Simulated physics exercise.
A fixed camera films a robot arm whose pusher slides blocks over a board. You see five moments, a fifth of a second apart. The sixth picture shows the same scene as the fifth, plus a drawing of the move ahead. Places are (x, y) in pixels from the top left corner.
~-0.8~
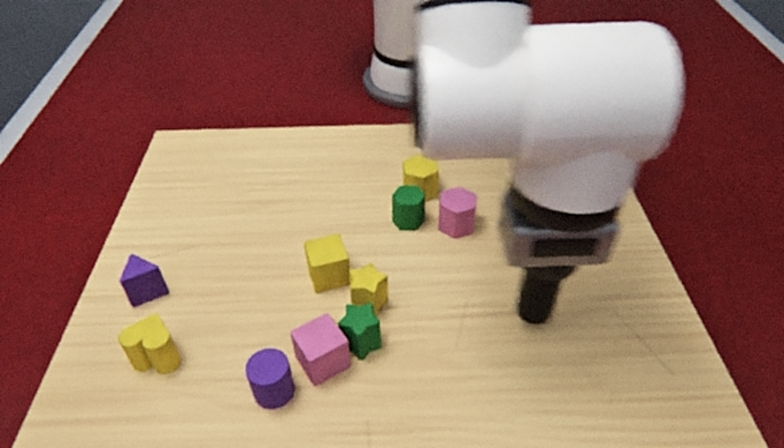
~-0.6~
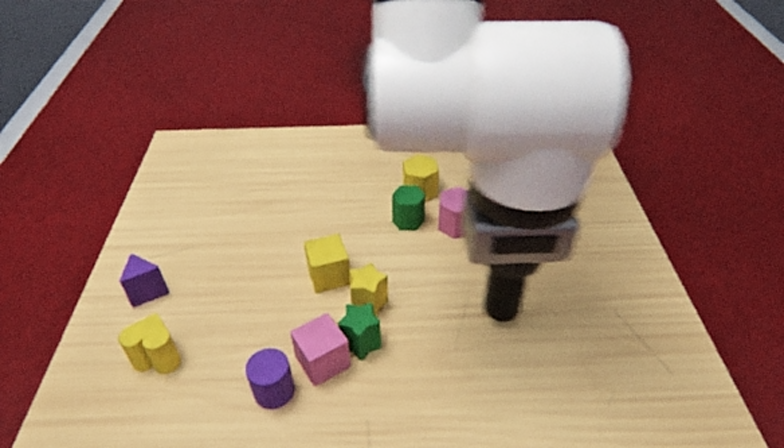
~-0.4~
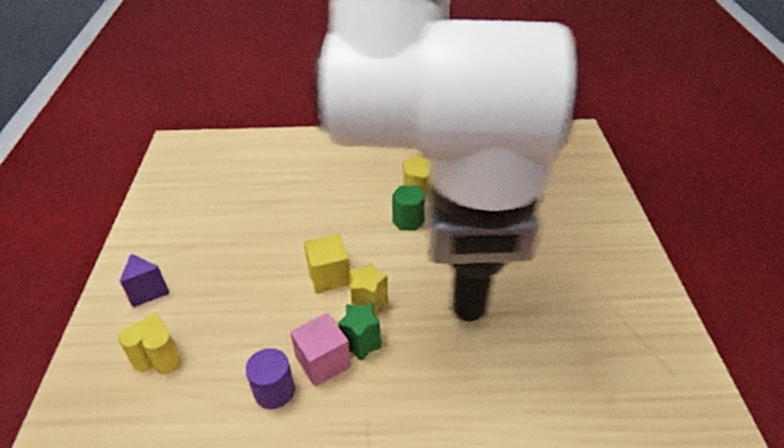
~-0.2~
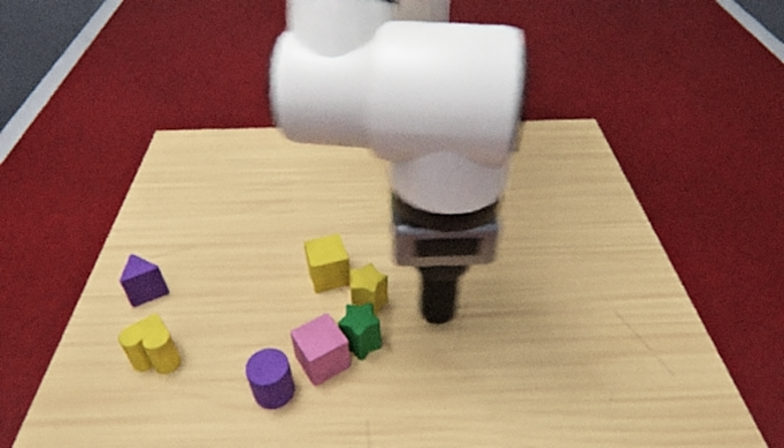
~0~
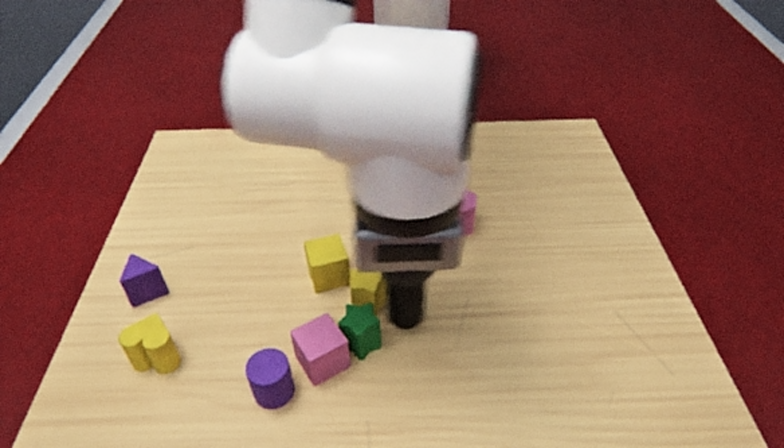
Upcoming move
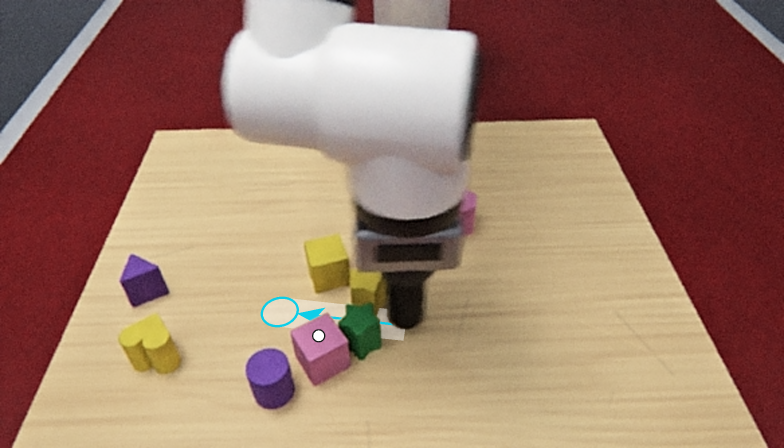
On a wooden table, a robot arm slides its black pusher left toward the star-shaped blocks.
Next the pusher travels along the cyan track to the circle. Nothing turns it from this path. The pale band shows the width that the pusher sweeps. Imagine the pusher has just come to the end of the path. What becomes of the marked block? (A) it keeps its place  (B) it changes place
Option B.
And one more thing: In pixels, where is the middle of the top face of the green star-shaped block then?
I predict (322, 317).
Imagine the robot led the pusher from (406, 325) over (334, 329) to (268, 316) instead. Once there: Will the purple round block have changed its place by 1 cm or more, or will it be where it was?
By the last moment of the path, the purple round block has shifted.
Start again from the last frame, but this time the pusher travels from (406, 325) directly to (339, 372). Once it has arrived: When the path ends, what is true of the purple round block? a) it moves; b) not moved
I choose a.
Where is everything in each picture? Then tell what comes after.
The first frame shows tip of the pusher (534, 310), middles of tops, pink square block (319, 336), yellow square block (326, 249), green star-shaped block (359, 317), yellow star-shaped block (367, 277).
The second frame shows pusher (501, 308), nothing pushed.
The third frame shows pusher (469, 307), nothing pushed.
The fourth frame shows pusher (437, 310), nothing pushed.
The fifth frame shows pusher (406, 315), pink square block (319, 336), yellow square block (326, 249), green star-shaped block (359, 317), yellow star-shaped block (367, 277).
The line goes in a line from (406, 325) to (280, 312); the dot is on the pink square block.
The first path, step by step. One third of the way, pusher (362, 310); pink square block (311, 342); green star-shaped block (344, 320), turned 45° anticlockwise; yellow star-shaped block (354, 270), turned 45° clockwise.
Two thirds of the way, pusher (319, 306); pink square block (301, 350), turned 20° anticlockwise; yellow square block (325, 247); green star-shaped block (322, 317), turned 80° anticlockwise; yellow star-shaped block (349, 268), turned 80° clockwise.
At the end, pusher (277, 301); pink square block (301, 350), turned 20° anticlockwise; yellow square block (325, 247); green star-shaped block (322, 317), turned 85° anticlockwise; yellow star-shaped block (349, 268), turned 80° clockwise.
